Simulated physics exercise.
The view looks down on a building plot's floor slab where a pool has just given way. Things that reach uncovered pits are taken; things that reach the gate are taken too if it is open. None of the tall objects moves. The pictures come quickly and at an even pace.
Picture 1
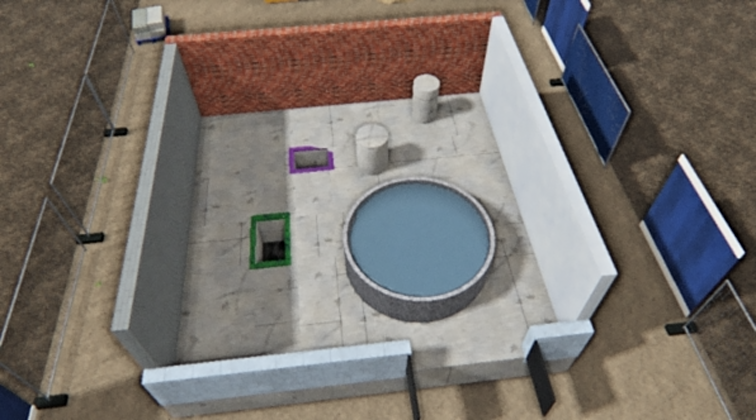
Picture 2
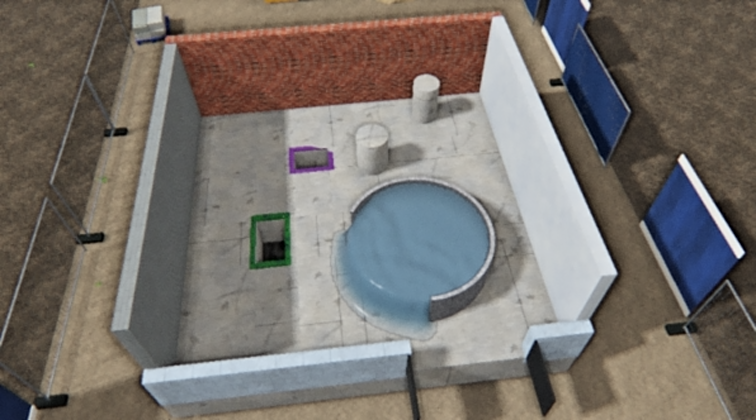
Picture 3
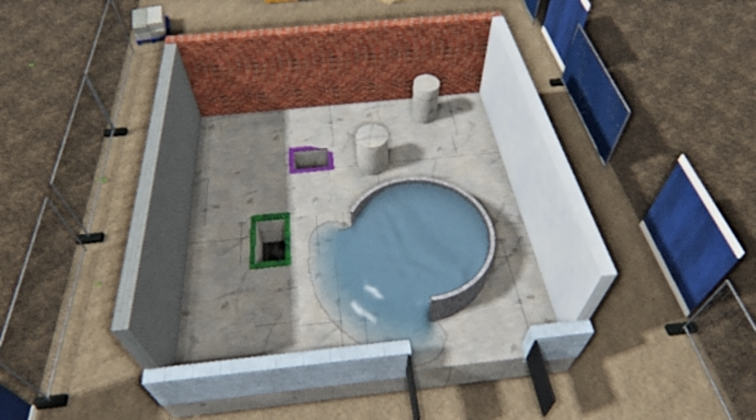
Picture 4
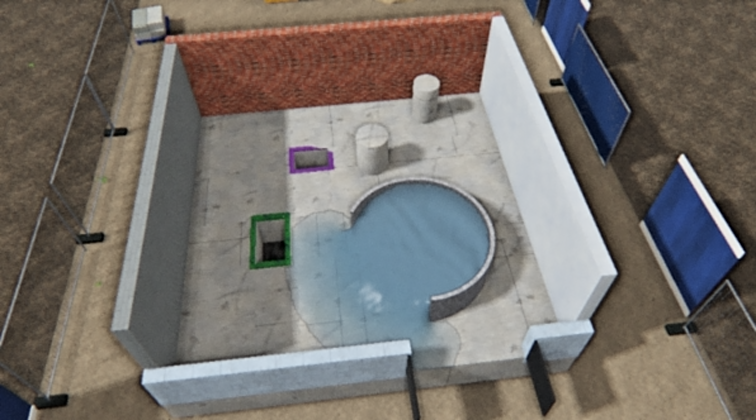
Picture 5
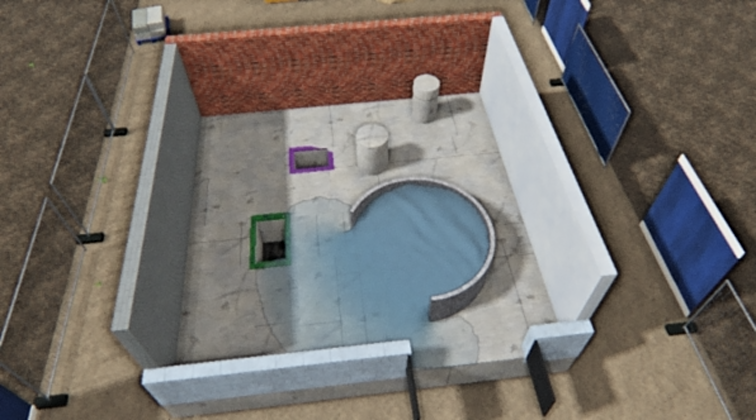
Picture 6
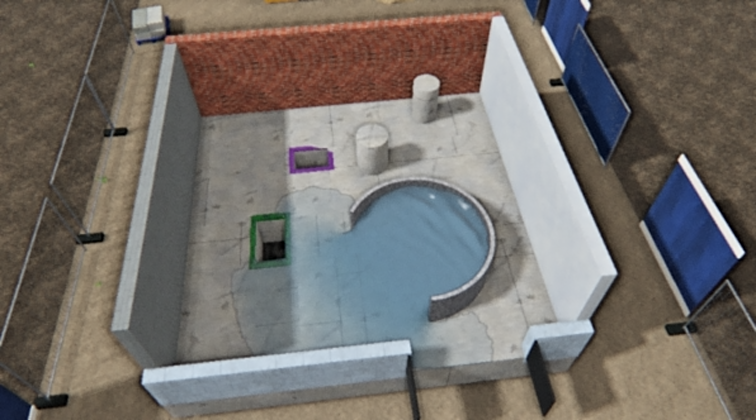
Water pours from a broken round pool and spreads left across the grey walled floor.
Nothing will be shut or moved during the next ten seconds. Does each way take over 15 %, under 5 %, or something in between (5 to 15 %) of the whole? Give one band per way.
As I see it, I'd say the gate drains a fair bit - five to fifteen per cent, I'd say the green pit drains a lot - upwards of fifteen per cent, I'd say the purple pit drains a fair bit - five to fifteen per cent.
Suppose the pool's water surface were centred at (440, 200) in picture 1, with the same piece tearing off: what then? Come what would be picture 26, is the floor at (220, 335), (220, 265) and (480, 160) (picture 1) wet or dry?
Location one: Soaked; location two: Soaked; location three: Bone dry.
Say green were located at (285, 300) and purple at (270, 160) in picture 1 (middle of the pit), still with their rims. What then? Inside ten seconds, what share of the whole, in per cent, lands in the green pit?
Green: 30 %.
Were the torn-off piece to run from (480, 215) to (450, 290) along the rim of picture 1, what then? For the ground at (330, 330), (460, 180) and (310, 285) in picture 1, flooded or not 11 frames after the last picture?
Taking them in order, I'd say not reached, swamped and not reached.
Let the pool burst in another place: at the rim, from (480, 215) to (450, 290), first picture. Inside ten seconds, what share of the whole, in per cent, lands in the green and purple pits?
Green 0 %, purple 2 %.
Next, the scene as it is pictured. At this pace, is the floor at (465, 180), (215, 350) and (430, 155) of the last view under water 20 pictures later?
Listed points: Unwetted / inundated / unwetted.
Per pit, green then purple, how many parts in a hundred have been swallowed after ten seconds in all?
In the order asked: 16 percent and 10 percent.
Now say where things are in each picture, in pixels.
Still water in the round tank at (418, 236), in the first frame.
Water pours out at (361, 288) and has run to (433, 330), in the second frame.
Water pours out at (361, 288) and has run to a hidden place, in the third frame.
The front is at (312, 218), out from the gap at (361, 289), in the fourth frame.
The front is at (301, 206), out from the gap at (361, 290), in the fifth frame.
Water pours out at (361, 290) and has run to (287, 199), in the sixth frame.
A moment on, water covers 30 % of the floor; the gate 4 %, the green pit 4 %, the purple pit 0 %.
Next, water covers 30 % of the floor; the gate 5 %, the green pit 7 %, the purple pit 0 %.
Then, water covers 45 % of the floor; the gate 7 %, the green pit 9 %, the purple pit 0 %.
Later, water covers 75 % of the floor; the gate 9 %, the green pit 15 %, the purple pit 2 %.
In the end, water covers 100 % of the floor; the gate 12 %, the green pit 17 %, the purple pit 10 %.
